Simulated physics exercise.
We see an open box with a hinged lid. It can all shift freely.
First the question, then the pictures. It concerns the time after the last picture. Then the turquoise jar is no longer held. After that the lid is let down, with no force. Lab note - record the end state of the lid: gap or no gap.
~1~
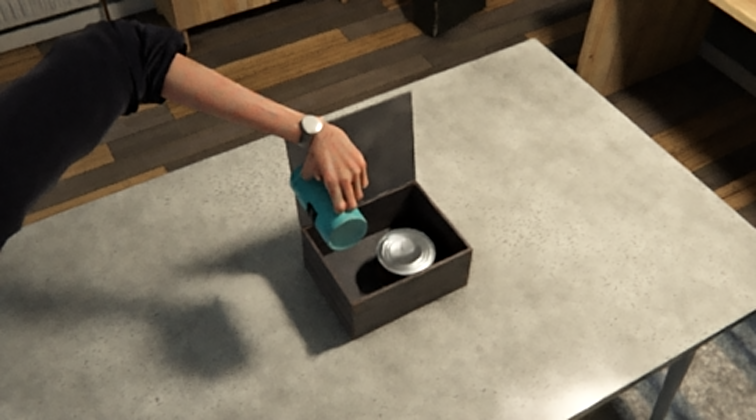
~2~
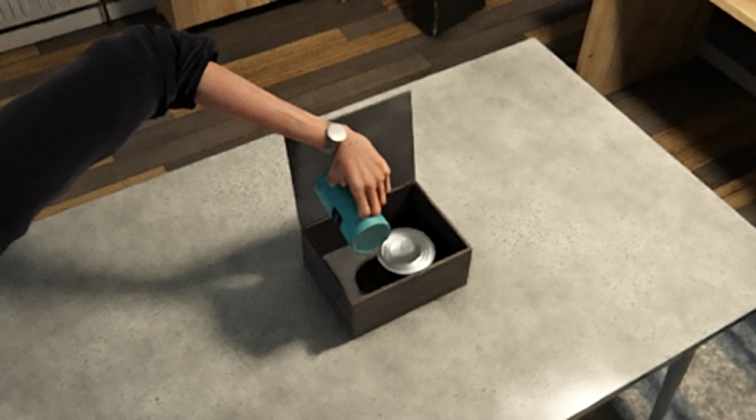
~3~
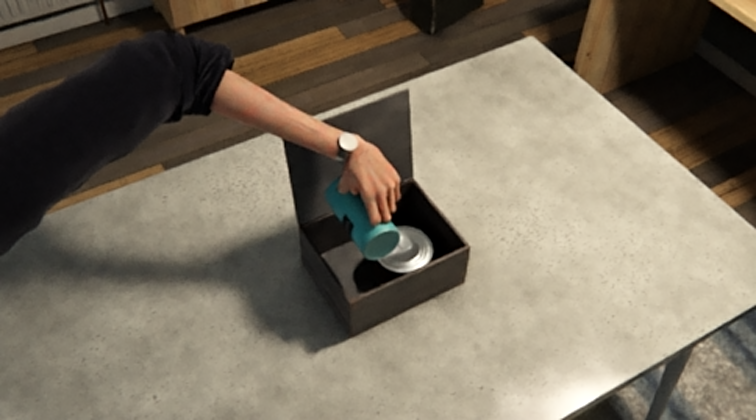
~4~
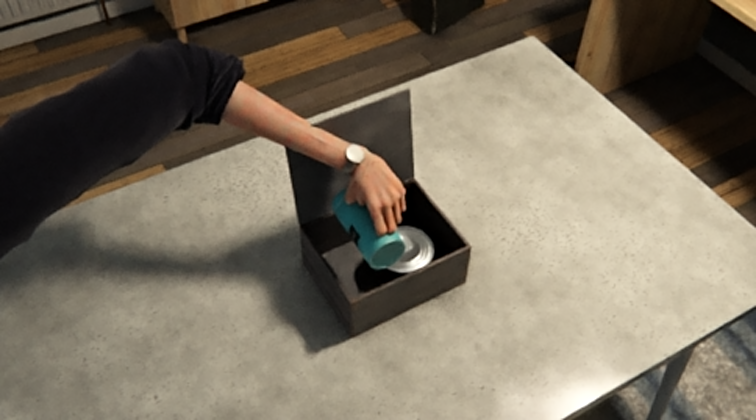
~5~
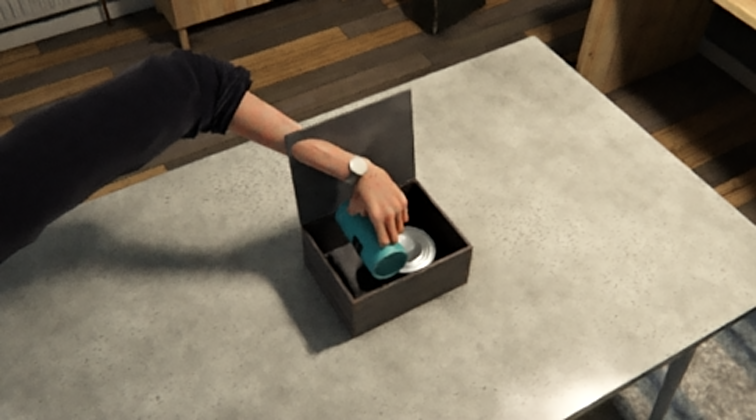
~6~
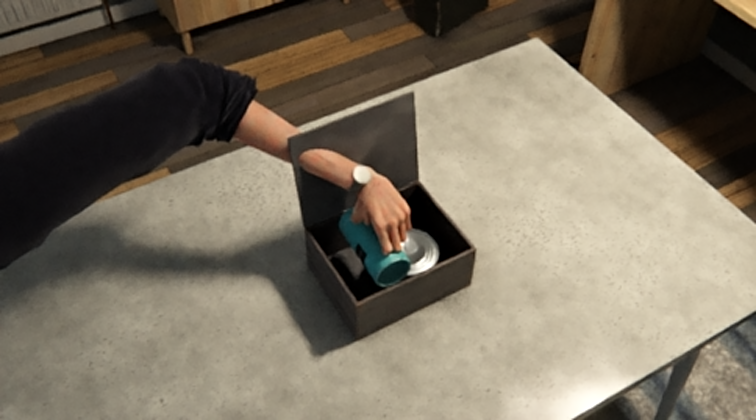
End state: No gap.
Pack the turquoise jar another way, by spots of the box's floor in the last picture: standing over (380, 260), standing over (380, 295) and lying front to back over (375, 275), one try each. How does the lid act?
Lid, try 1: Propped open; try 2: Propped open; try 3: Fully down.
Then, 1.00 s past the last view, lid starting down; turquoise jar displaced about its own width near (365, 277).
Then, 1.60 s past the last view, lid 57° above the rim; turquoise jar displaced about its own width near (365, 277).
Then, 2.00 s past the last view, lid 15° above the rim; turquoise jar displaced about its own width near (365, 277).
Finally, lid shut; moved from the start, turquoise jar; brown tub still in place. Final places as the last picture's camera would see them, turquoise jar near (365, 277).
